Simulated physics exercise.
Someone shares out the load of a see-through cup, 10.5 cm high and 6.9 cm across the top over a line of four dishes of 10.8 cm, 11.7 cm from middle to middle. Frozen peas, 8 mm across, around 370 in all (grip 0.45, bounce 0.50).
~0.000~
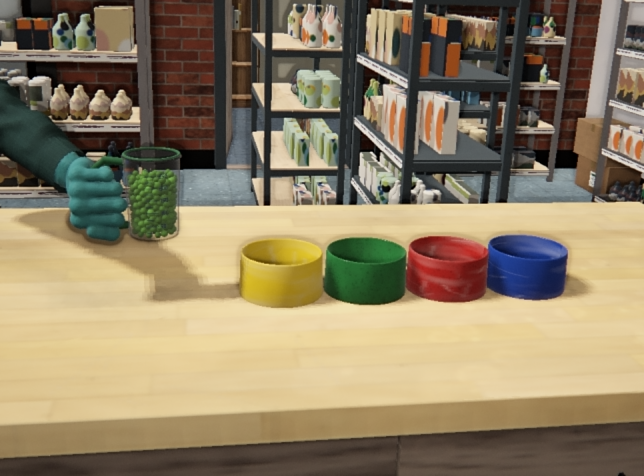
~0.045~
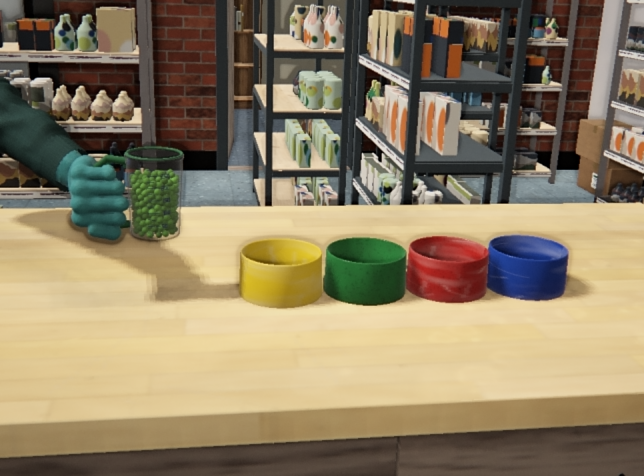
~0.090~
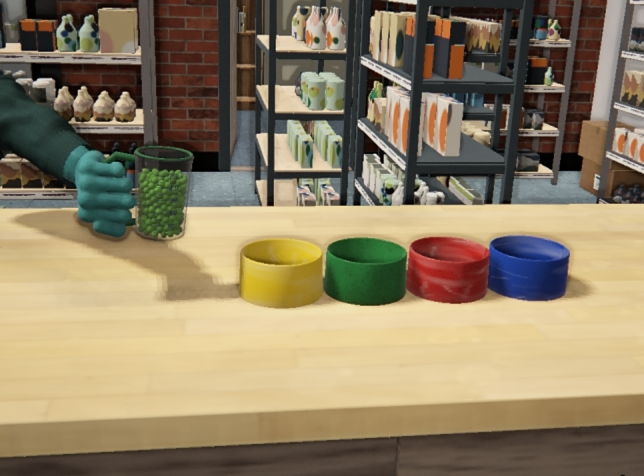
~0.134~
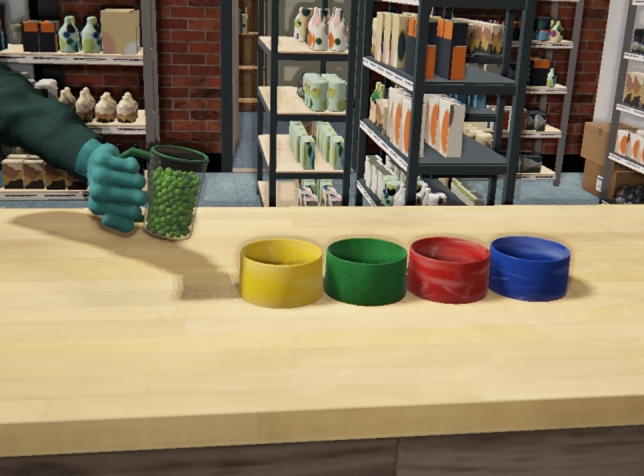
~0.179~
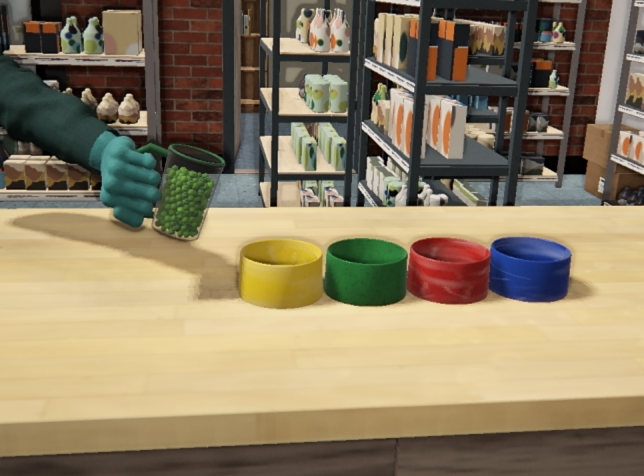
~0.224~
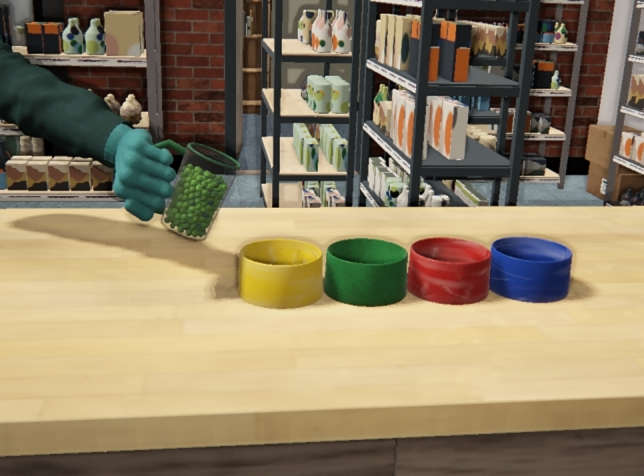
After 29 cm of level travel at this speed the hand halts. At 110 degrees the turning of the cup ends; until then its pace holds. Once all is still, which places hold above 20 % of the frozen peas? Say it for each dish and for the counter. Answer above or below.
Red above, blue below, green below, yellow below, counter below.
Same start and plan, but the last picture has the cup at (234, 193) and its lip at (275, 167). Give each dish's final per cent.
Red 90; blue 0; green 0; yellow 0.
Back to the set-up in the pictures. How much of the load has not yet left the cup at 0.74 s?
Some 100 per cent of the load.
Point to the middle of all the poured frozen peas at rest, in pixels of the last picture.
Near (443, 276).
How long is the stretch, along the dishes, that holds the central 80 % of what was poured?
Roughly 7 cm.
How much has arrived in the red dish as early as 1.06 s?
Some 60 per cent.
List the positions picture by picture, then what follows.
Cup at (153, 194), tilt 0 degrees, lip at (179, 154), moved 0.0 cm; middle of the pieces at (156, 201); yellow dish at (282, 252); green dish at (367, 250); red dish at (449, 249); blue dish at (528, 247), in the first frame.
Cup at (155, 194), tilt 1 degrees, lip at (182, 154), moved 0.3 cm; middle of the pieces at (158, 201), in the second frame.
Cup at (162, 194), tilt 5 degrees, lip at (192, 156), moved 1.2 cm; middle of the pieces at (165, 200), in the third frame.
Cup at (174, 193), tilt 10 degrees, lip at (207, 159), moved 2.7 cm; middle of the pieces at (175, 200), in the fourth frame.
Cup at (186, 193), tilt 17 degrees, lip at (224, 163), moved 4.3 cm; middle of the pieces at (187, 200), in the fifth frame.
Cup at (199, 193), tilt 23 degrees, lip at (240, 166), moved 6.0 cm; middle of the pieces at (199, 200); yellow dish at (281, 252); green dish at (367, 251); red dish at (451, 250); blue dish at (532, 249). The cup turns about 140 degrees a second and travels 37 cm a second, in the sixth frame.
Then, at 0.53 s, tilt 66 degrees; cup holds 100 %.
After 0.74 s, tilt 95 degrees; cup holds 100 %.
Then, at 1.06 s, tilt 110 degrees; cup holds 30 %, red 60 %.
In the end, at 2.0 s, red 95 %, blue 0 %, green 0 %, yellow 0 %, counter 5 %.
